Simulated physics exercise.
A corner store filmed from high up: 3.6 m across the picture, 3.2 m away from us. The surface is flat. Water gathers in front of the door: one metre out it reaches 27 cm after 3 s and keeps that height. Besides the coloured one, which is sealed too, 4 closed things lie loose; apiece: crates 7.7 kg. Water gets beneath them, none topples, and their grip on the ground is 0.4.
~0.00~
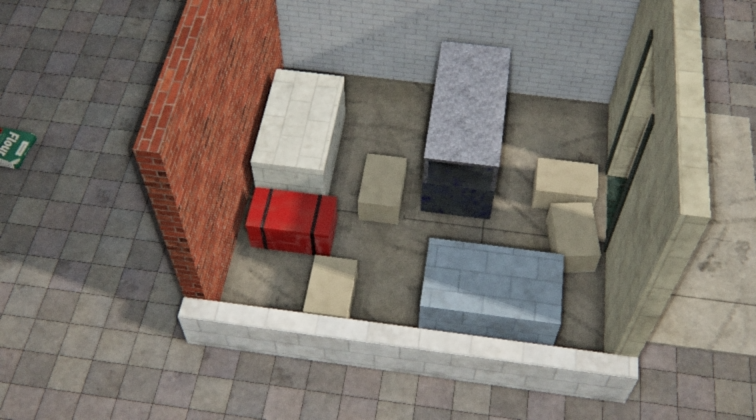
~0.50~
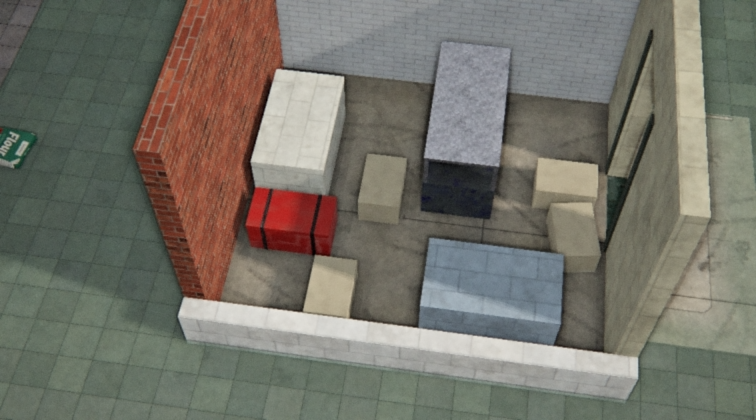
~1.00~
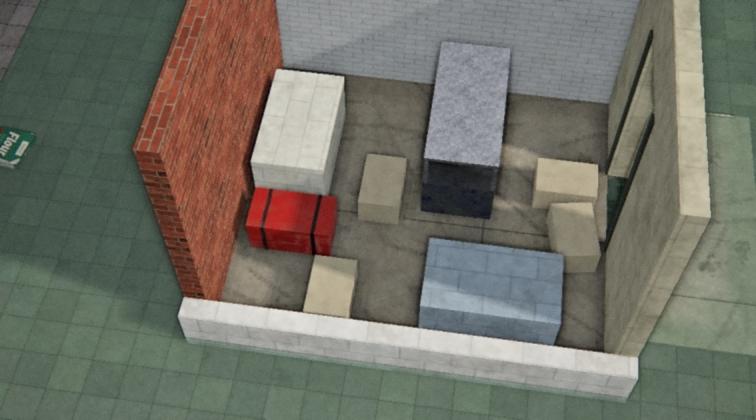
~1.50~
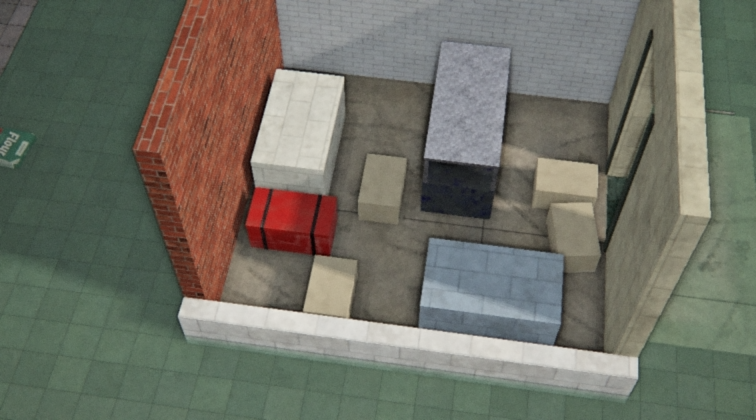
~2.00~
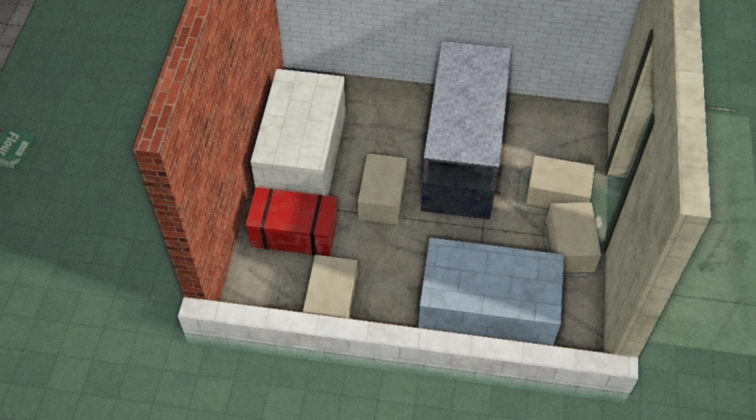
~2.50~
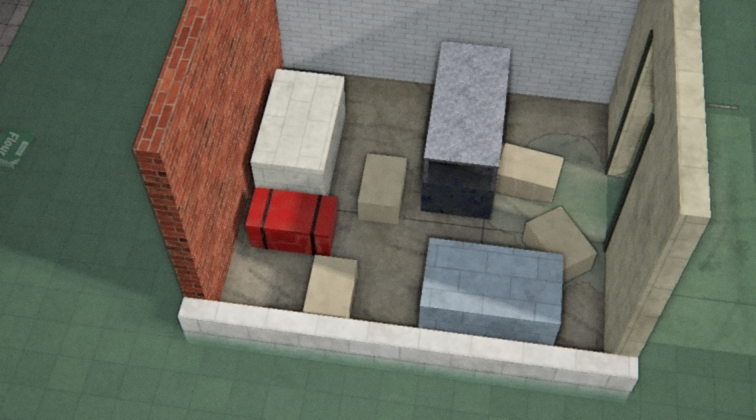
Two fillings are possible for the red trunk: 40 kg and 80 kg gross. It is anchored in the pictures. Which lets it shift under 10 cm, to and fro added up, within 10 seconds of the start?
For it, only the higher weight holds it.
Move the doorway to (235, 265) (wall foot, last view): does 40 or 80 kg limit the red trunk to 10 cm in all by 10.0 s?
In that case only the larger load is enough.
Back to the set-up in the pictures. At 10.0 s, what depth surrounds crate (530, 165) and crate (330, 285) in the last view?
Roughly 16 and 15 cm.
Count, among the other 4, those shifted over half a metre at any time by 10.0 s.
That makes 4.
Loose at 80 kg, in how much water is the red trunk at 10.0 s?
About 17 cm.
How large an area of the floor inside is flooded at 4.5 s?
About 6.5 m2.
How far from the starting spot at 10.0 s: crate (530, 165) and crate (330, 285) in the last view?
In turn: 80 cm, 60 cm.
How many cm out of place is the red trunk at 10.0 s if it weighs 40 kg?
Roughly 20 cm.
After 3.5 s the red trunk would be 0 cm from its start with 40 kg and 0 cm from its start with 80 kg; 0 cm of water round it then.
After 4.5 s the red trunk would be 0 cm from its start with 40 kg and 0 cm from its start with 80 kg; 3 cm of water round it then.
After 7.0 s the red trunk would be 1 cm from its start with 40 kg and 0 cm from its start with 80 kg; 9 cm of water round it then.
After 10.0 s the red trunk would be 22 cm from its start with 40 kg and 0 cm from its start with 80 kg; 17 cm of water round it then.
